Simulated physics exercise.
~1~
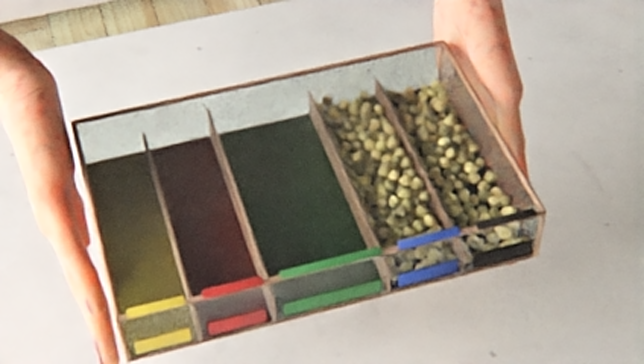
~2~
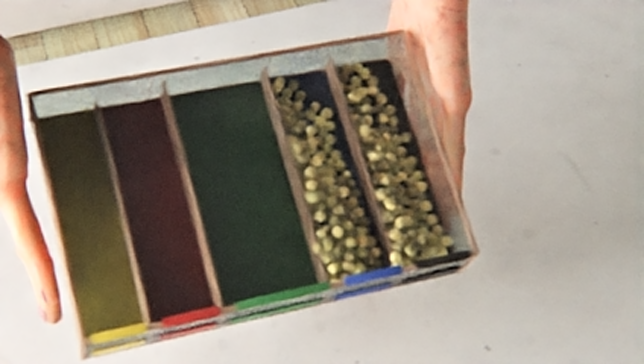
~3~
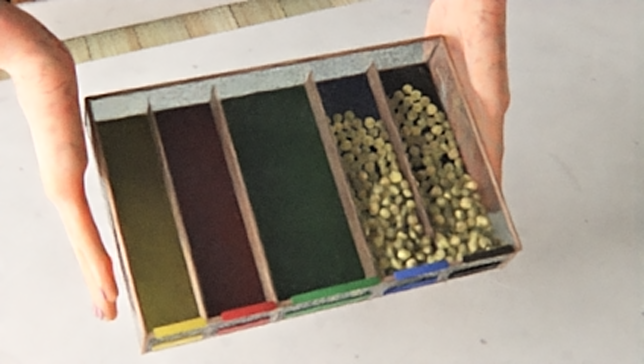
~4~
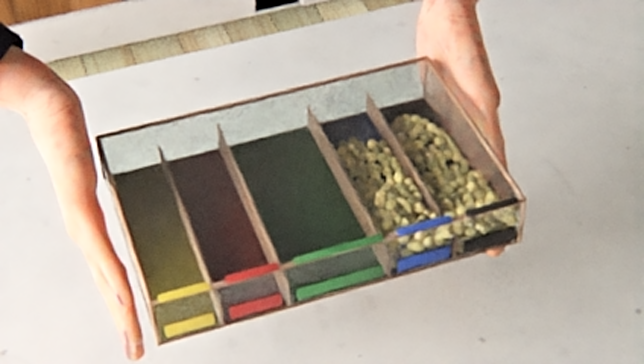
A shallow clear-sided box, held at both ends by a pair of hands, moves above a pale tabletop, seen from above at an angle, with a pale wooden strip behind it. Its five compartments are marked yellow, red, green, blue and black from left to right, and small pale green beans fill only the blue and black ones. The hands tip the box, and the beans slide about within those two compartments, baring patches of dark floor at the back. The box then tilts back toward level, with the beans still shared between blue and black and the other three empty.
